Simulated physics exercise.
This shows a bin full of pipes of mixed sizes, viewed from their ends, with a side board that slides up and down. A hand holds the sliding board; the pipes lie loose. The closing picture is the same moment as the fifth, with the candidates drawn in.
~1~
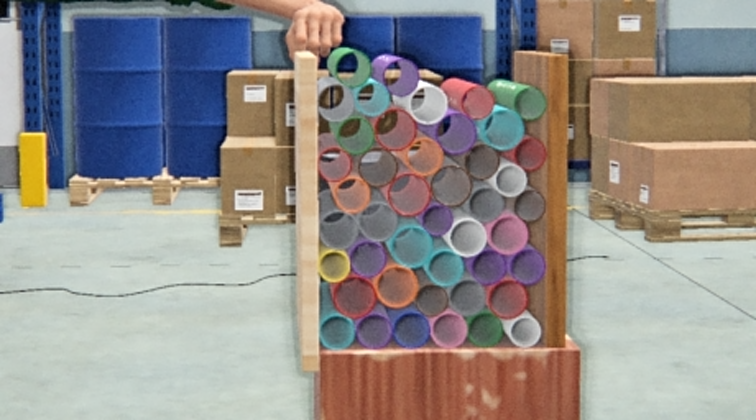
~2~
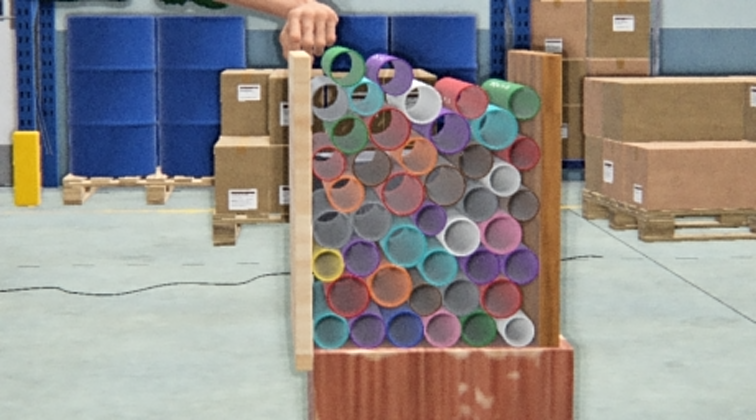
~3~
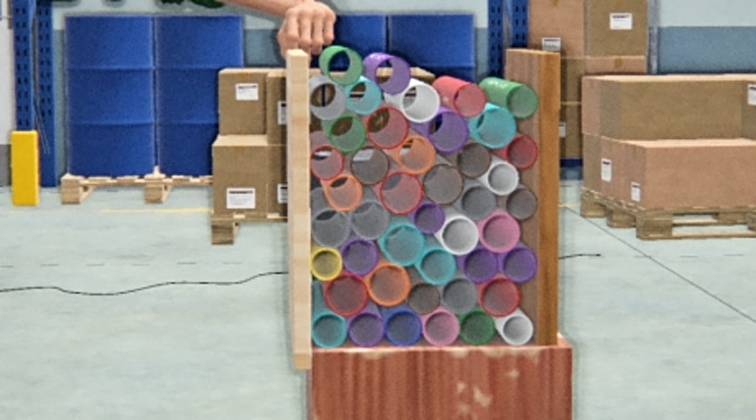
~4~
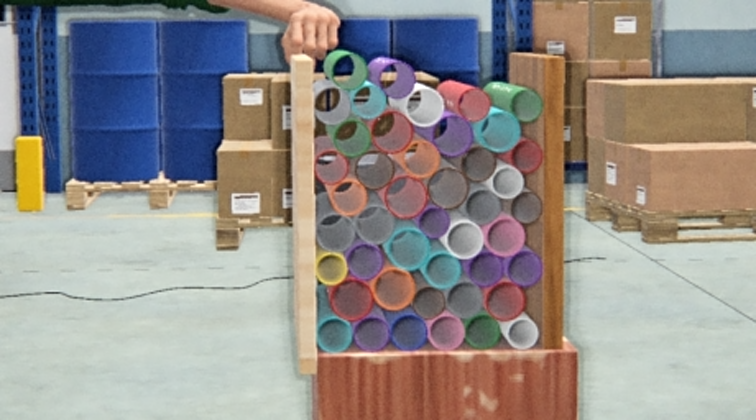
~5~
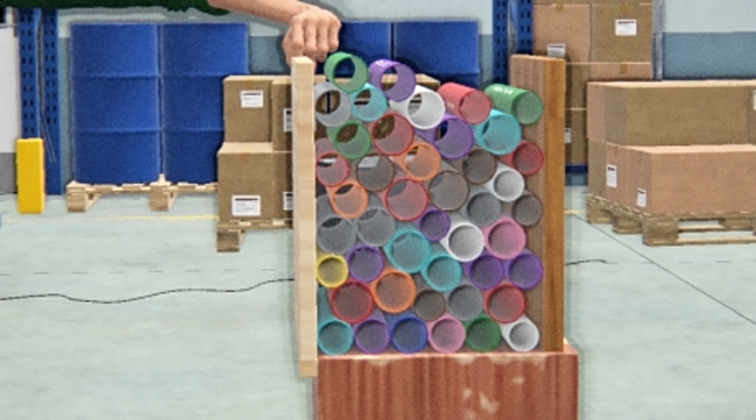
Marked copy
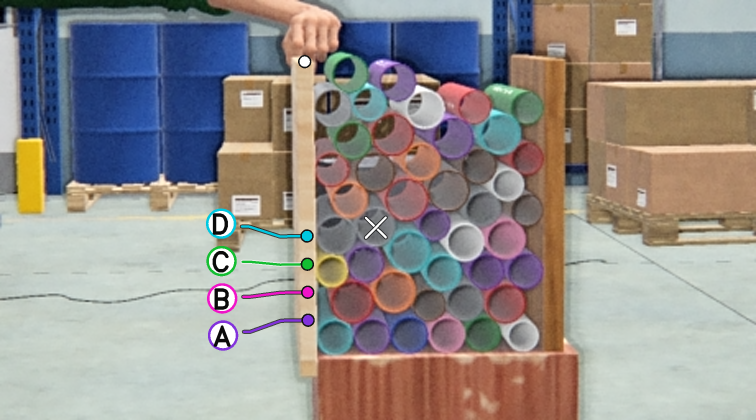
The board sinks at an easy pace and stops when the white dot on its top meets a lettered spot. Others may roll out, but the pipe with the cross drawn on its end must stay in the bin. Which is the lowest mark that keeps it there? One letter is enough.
At most to D.
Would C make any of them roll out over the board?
At C: Yes.
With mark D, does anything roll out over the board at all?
At D: Yes.
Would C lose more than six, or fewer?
It loses more than six.
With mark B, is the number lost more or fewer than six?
More than six.
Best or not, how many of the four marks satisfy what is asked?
One of the four.
On the marked copy, A at (308, 320); B at (308, 292); C at (308, 264); D at (307, 236); the cross at (376, 227); the white dot at (305, 62).
With D. Early on, top of the board (314, 137).
Further on, top of the board (315, 221).
At the end, top of the board (315, 235), about six out over the board, the crossed one still inside.
As for the rest, A lets the crossed one out; B lets the crossed one out; C lets the crossed one out.
